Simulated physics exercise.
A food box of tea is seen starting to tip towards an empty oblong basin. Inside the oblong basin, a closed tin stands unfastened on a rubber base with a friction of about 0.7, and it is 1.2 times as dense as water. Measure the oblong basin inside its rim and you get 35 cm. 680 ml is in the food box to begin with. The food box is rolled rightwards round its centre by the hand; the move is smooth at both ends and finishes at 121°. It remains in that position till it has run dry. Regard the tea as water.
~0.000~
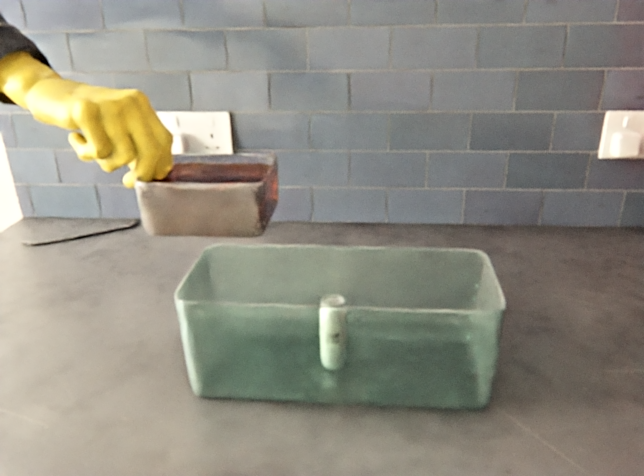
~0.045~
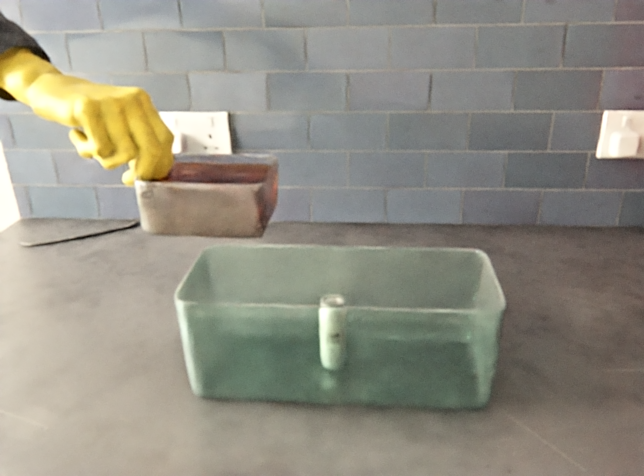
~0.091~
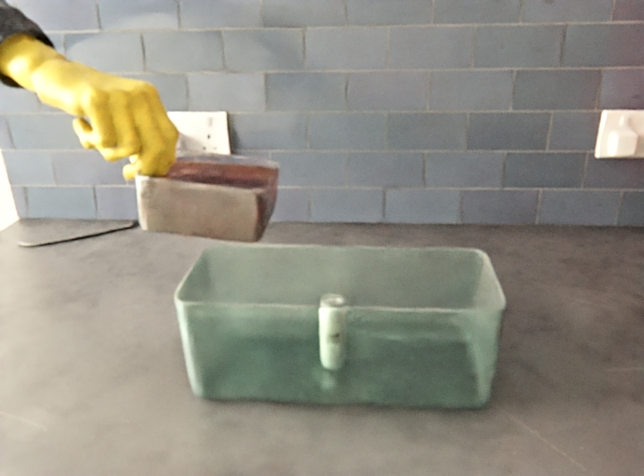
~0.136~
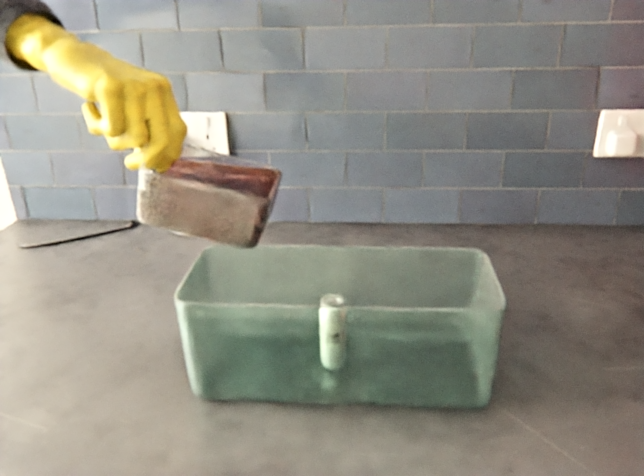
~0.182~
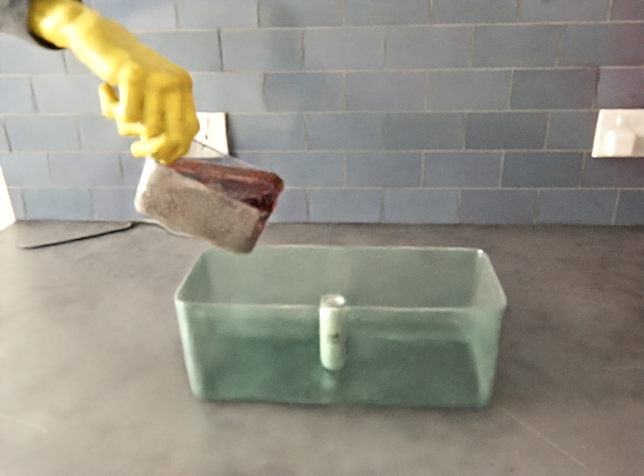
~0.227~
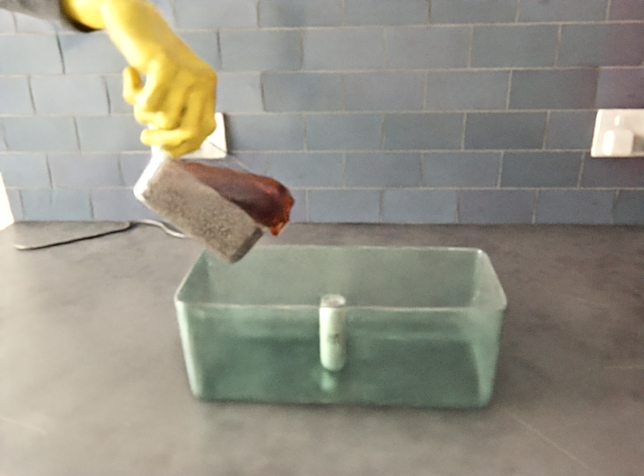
A yellow-gloved hand tilts a food box rightwards until tea slips over its edge.
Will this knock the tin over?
Yes, it is knocked over.
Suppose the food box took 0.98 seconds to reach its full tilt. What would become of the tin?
Holds steady.
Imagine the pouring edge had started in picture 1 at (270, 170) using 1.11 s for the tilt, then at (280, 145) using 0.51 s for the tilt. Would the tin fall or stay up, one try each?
Try 1: Still standing; try 2: Tipped over.
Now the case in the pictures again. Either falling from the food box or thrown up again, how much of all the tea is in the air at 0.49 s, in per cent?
12 %.
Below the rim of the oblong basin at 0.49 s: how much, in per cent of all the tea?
Near 82 in a hundred.
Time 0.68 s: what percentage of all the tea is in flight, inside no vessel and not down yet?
Estimate: Around 1 per cent.
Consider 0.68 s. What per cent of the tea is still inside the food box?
Roughly 0 per cent.
By 0.49 s the tilt is 112° and 6 per cent is still to pour; the tin stands where it began.
By 0.68 s the tilt is 121° and 0 per cent is still to pour; the tin leans 18°.
By 0.87 s the tilt is 121° and 0 per cent is still to pour; the tin lies on its side.
By 1.09 s the tilt is 121° and 0 per cent is still to pour; the tin lies on its side.
At rest the tin lies on its side.
